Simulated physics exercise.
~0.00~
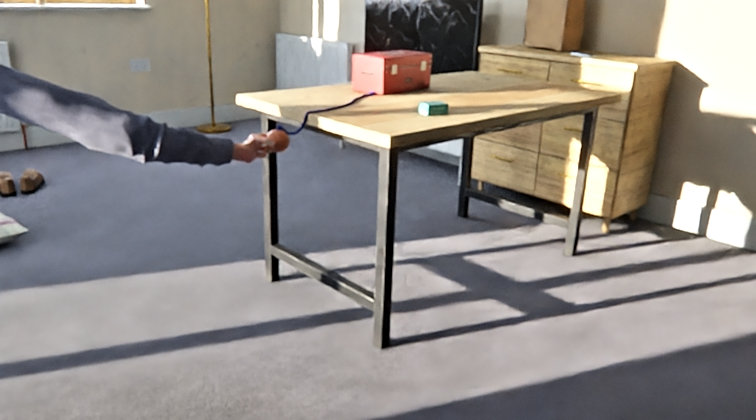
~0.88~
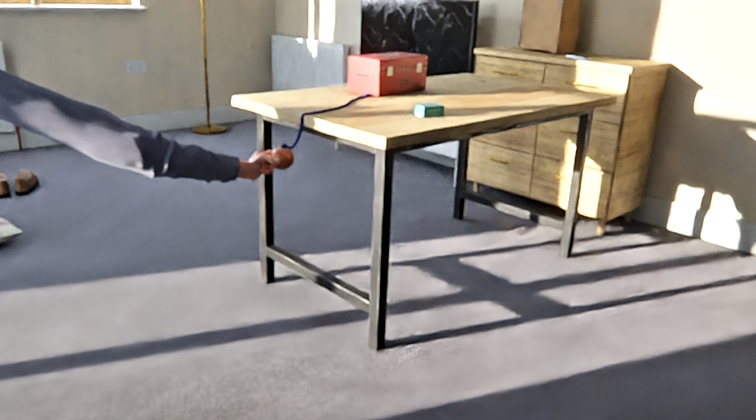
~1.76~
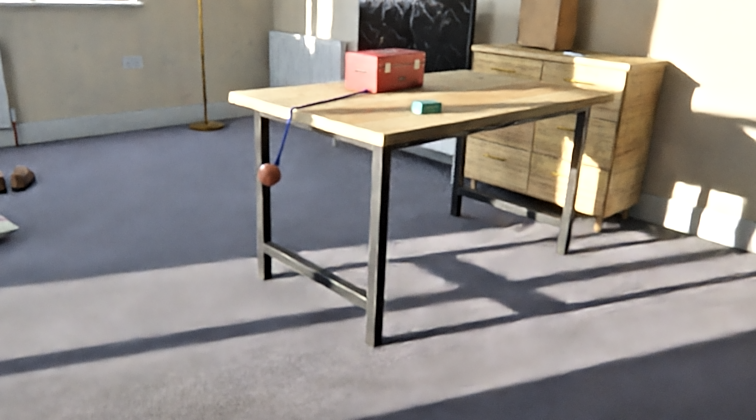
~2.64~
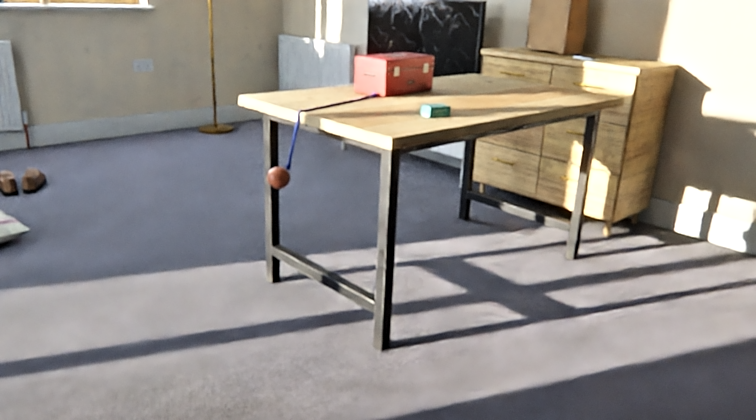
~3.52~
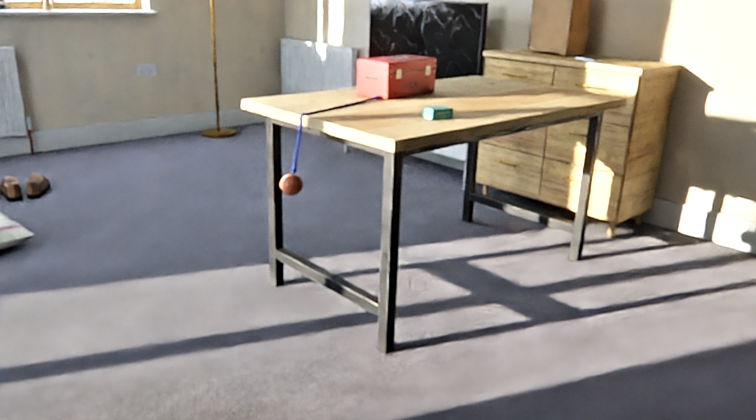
An orange ball on a blue cord, held by a hand beside a table with a red toolbox and a small turquoise box, dropped a little when released and was left dangling above the floor, while both boxes stayed put on the tabletop.
